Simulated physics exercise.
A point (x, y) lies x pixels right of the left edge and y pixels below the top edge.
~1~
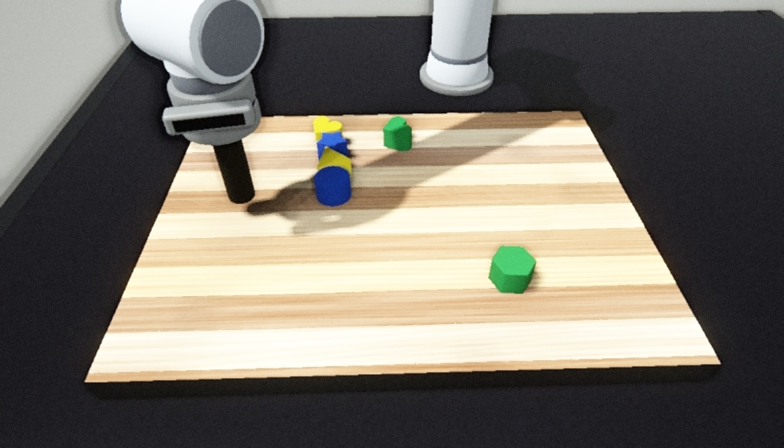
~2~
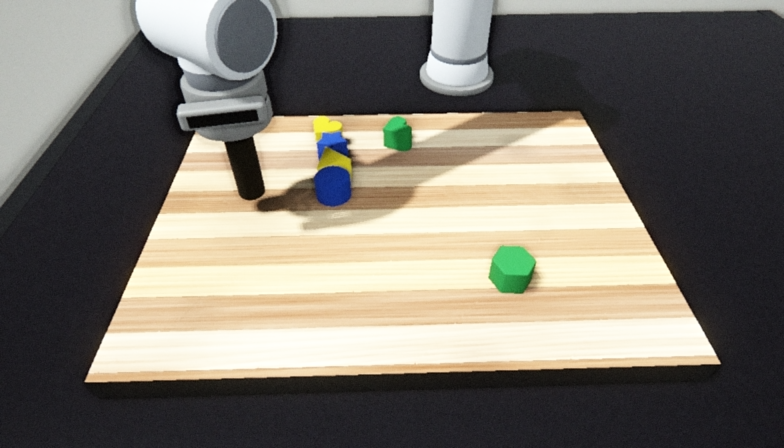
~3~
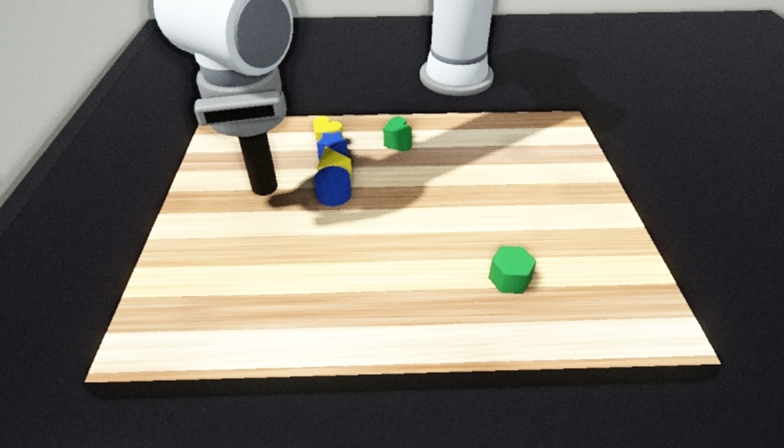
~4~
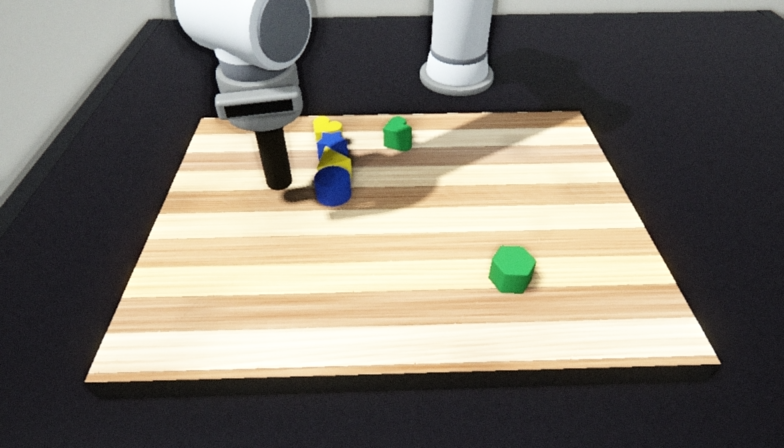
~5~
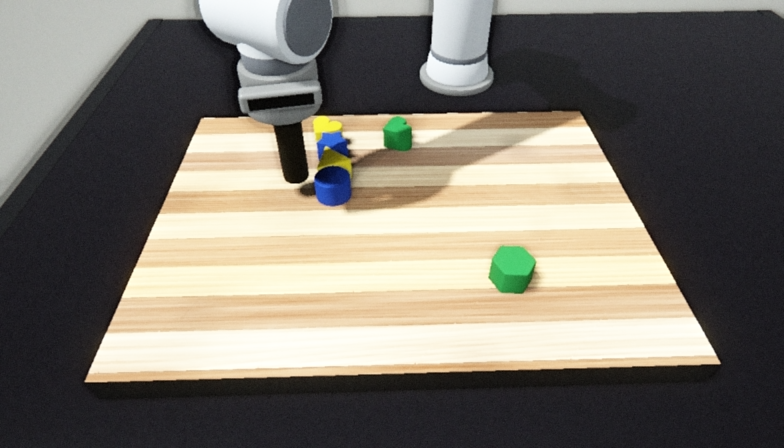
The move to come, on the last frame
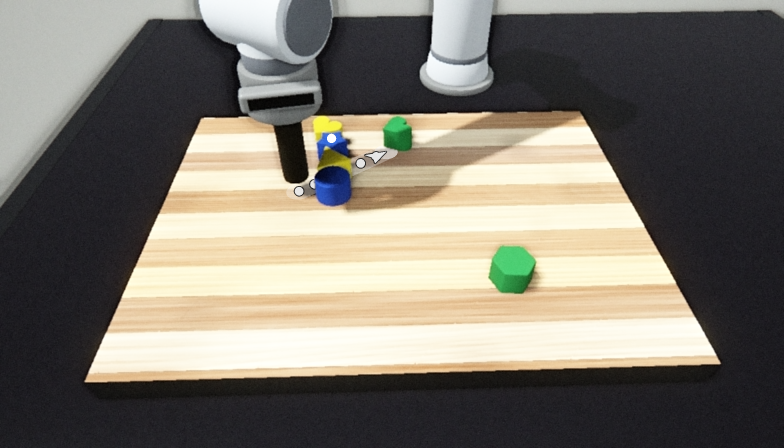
On a striped wooden board, a robot arm moves its black rod right toward clustered blocks.
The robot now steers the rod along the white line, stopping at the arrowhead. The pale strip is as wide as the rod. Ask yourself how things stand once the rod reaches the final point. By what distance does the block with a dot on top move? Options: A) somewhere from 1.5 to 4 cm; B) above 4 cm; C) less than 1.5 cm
Correct choice: A.
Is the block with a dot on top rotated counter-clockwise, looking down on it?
I believe so.
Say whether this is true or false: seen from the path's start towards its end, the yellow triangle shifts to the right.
That statement is accurate.
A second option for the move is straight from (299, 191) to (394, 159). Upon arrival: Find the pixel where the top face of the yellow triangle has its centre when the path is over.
The middle of its upper face will lie at (381, 130).
Path on the board, from (299, 191) to (386, 152); the dot is on the blue star-shaped block.
The first path, step by step. One third of the way, rod (329, 163); yellow triangle (349, 152), turned 45° anticlockwise; blue star-shaped block (334, 137), turned 15° anticlockwise; blue round block (338, 177).
Two thirds of the way, rod (358, 150); yellow triangle (379, 141), turned 25° anticlockwise; blue star-shaped block (343, 133), turned 40° anticlockwise; blue round block (338, 177).
At the end, rod (386, 138); yellow triangle (409, 136), turned 25° anticlockwise; blue star-shaped block (347, 132), turned 60° anticlockwise; blue round block (338, 177); green heart-shaped block (403, 122).
